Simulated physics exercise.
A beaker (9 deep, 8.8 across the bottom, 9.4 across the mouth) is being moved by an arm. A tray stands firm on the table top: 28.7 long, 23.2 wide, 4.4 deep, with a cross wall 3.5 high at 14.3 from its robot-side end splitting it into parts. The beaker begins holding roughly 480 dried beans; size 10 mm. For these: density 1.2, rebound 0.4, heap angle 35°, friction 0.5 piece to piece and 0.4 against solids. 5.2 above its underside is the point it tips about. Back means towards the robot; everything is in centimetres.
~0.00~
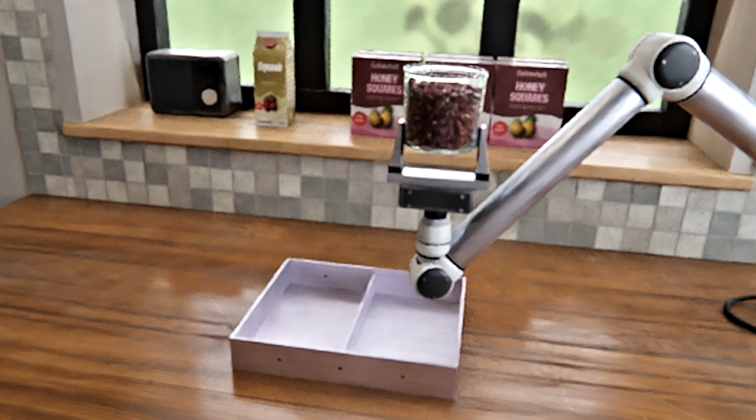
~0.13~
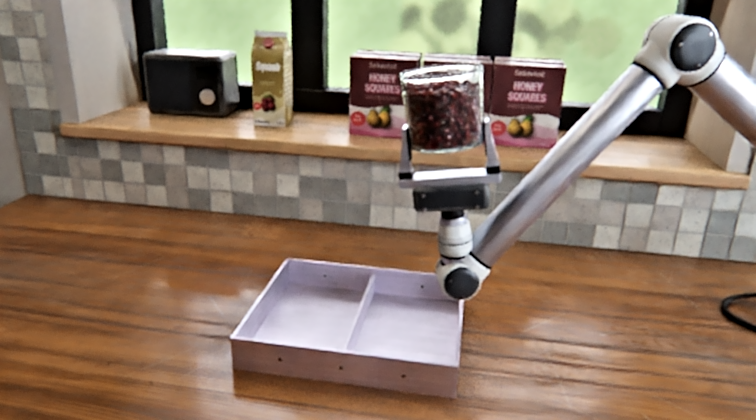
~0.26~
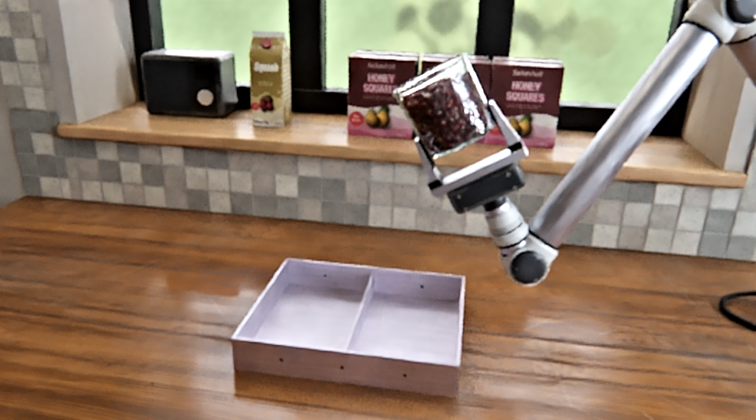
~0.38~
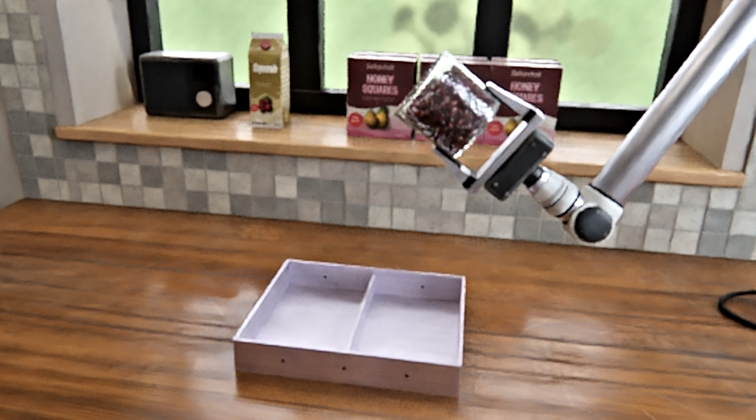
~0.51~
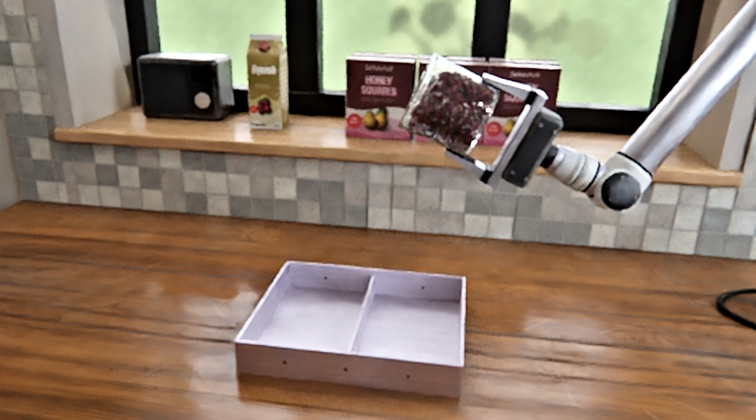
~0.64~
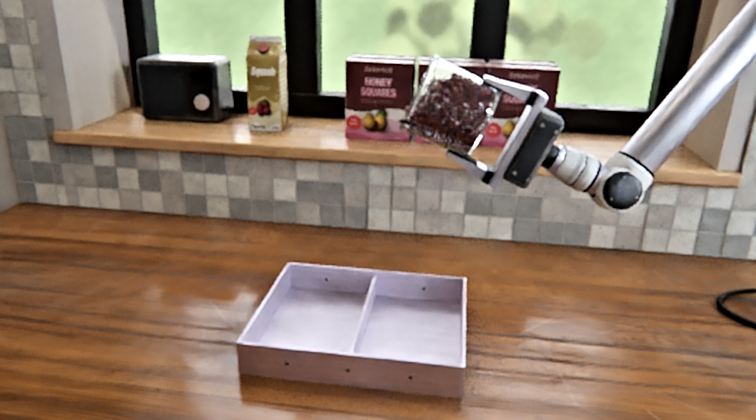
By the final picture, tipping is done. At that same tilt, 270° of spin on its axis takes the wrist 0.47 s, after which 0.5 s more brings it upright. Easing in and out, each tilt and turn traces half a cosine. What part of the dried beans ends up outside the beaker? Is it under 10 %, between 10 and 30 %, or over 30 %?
Under 10 %.
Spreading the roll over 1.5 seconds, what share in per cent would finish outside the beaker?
Then about 10 per cent.
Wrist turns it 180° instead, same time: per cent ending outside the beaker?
Roughly 5 percent, then.
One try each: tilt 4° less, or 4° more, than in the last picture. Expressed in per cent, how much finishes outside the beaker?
Roughly 0 and 5 per cent.
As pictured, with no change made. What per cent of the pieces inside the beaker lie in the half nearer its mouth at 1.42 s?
Close to 40 per cent is in the half by the mouth.
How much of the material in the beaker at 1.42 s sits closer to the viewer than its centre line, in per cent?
It's close to 50 percent.
After 1.03 s, tipped 67°, highest piece 39 above the table; 467 in the beaker, 4 in the far-side part, 3 in the robot-side part, 7 in flight or on a rim.
After 1.42 s, tipped 22°, highest piece 37 above the table; 464 in the beaker, 11 in the far-side part, 4 in the robot-side part, 1 on the table or floor, 1 in flight or on a rim.
After 1.81 s, upright, highest piece 39 above the table; 464 in the beaker, 12 in the far-side part, 4 in the robot-side part, 1 on the table or floor.
After 2.51 s, upright, highest piece 39 above the table; 464 in the beaker, 12 in the far-side part, 4 in the robot-side part, 1 on the table or floor.
In the end, 464 in the beaker, 12 in the far-side part, 4 in the robot-side part, 1 on the table or floor. That is 4 % outside the beaker.
